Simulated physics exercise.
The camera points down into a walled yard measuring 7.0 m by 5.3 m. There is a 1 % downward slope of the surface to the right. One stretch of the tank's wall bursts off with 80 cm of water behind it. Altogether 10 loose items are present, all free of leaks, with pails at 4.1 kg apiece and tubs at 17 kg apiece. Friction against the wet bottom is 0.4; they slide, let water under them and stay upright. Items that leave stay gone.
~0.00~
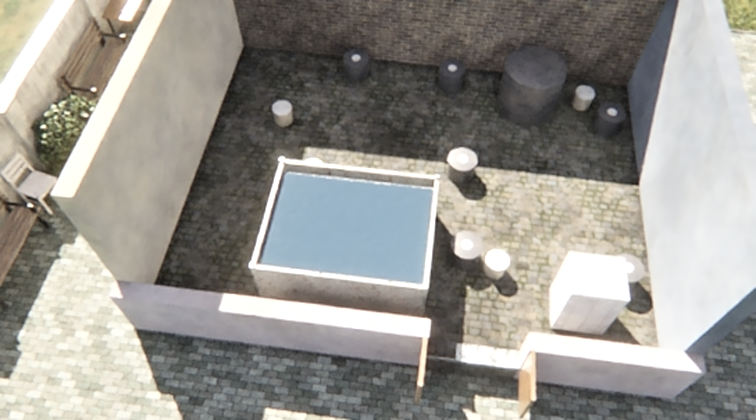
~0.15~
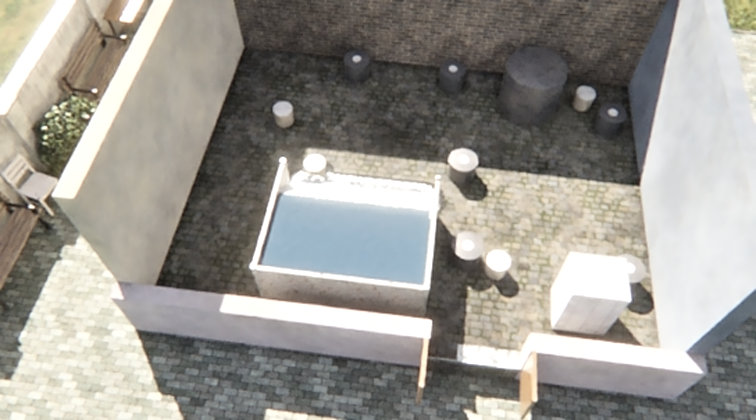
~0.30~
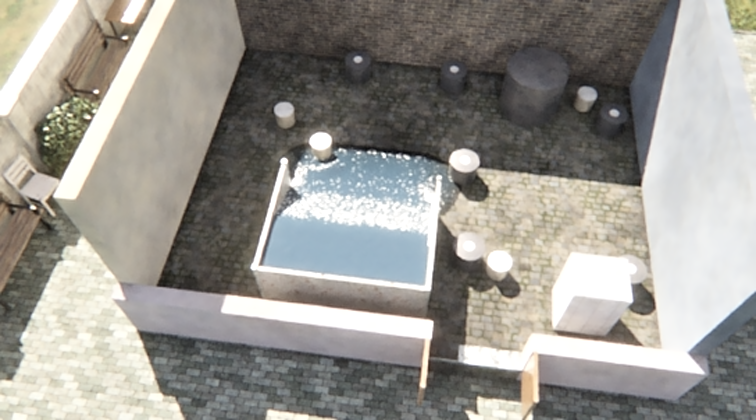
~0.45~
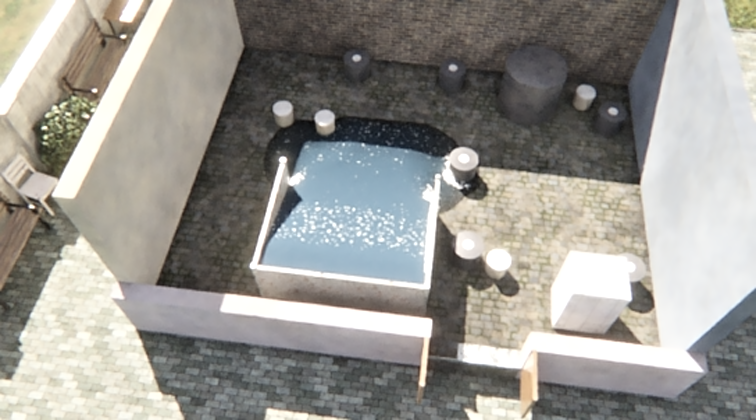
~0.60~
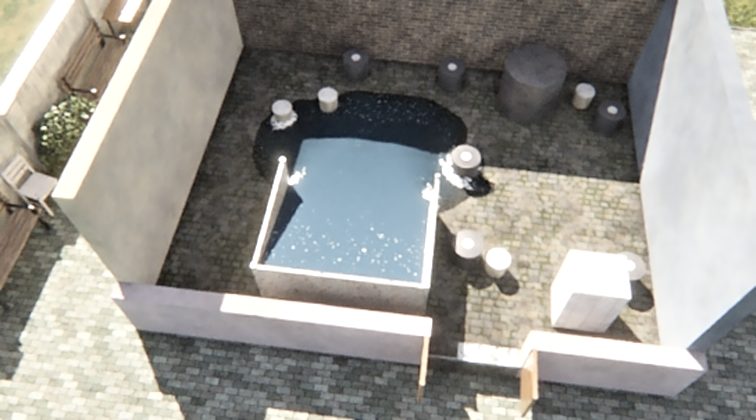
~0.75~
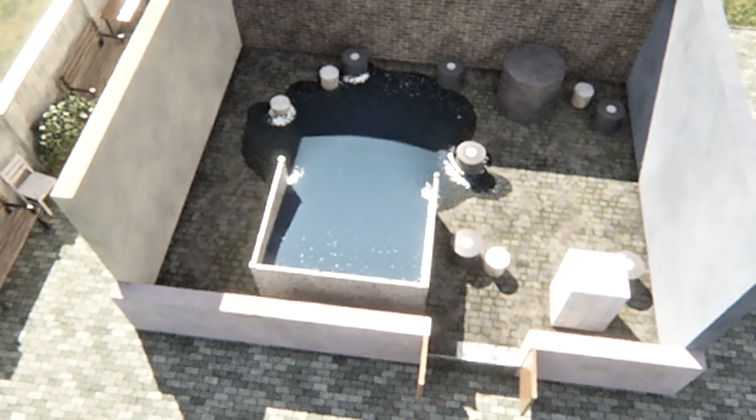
The clip opens on a walled yard seen from above, with a full rectangular tank among scattered containers. The tank's far side gives way and water surges out, pushing a small pale pail toward the back wall. The dark pool spreads around more containers, and a tub right of the tank shifts slightly.
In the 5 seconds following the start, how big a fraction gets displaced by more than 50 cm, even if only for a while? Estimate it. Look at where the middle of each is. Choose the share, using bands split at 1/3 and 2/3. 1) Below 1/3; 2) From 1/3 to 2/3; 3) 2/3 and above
(3) 2/3 and above.
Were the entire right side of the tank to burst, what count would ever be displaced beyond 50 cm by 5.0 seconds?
That gives 6 of them.
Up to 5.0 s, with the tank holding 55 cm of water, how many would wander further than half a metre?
In that case the number is 5.
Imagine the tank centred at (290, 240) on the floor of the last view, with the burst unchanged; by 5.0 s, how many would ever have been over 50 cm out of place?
The count would be 8.
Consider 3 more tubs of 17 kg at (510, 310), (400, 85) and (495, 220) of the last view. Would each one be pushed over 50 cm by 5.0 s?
Check, in order - not exceeded, exceeded, not exceeded.
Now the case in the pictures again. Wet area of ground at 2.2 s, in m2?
Flooded: Near 23 m2.
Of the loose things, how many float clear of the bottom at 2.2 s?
I get 4.
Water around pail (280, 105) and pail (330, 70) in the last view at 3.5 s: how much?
15 and 11 cm.
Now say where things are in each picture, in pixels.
In the first picture, a pail at (313, 167) rests on the ground; a tub at (463, 159), on the bottom; 3.7 m2 under water; 0 of 10 have shifted.
In the second picture, a pail at (315, 163) rests on the ground, 10 cm from its start; a tub at (463, 160) rests on the ground; water covers 5.1 m2; 1 of 10 have shifted.
In the third picture, a pail at (321, 141) rests on the ground, 54 cm from its start; a tub at (465, 161), on the bottom; water covers 6.7 m2; 1 of 10 have shifted.
In the fourth picture, a pail at (324, 117) rests on the ground, 104 cm from its start; a tub at (464, 159) rests on the ground; 8.6 m2 under water; 1 of 10 have shifted.
In the fifth picture, a pail at (327, 95), on the bottom, 155 cm from its start; a tub at (466, 157), on the bottom, 6 cm from its start; 10.9 m2 under water; 2 of 10 have shifted.
In the sixth picture, a pail at (329, 72), on the bottom, 206 cm from its start; a tub at (471, 153), on the bottom, 18 cm from its start; 13.1 m2 under water; 3 of 10 have shifted.
After 1.1 s 3 of 10 are over 50 cm from their spots; 0 afloat.
After 2.2 s 5 of 10 are over 50 cm from their spots; 4 afloat.
After 3.5 s 5 of 10 are over 50 cm from their spots; 6 afloat.
After 5.0 s 7 of 10 are over 50 cm from their spots, and 7 have been at some point; 4 afloat.
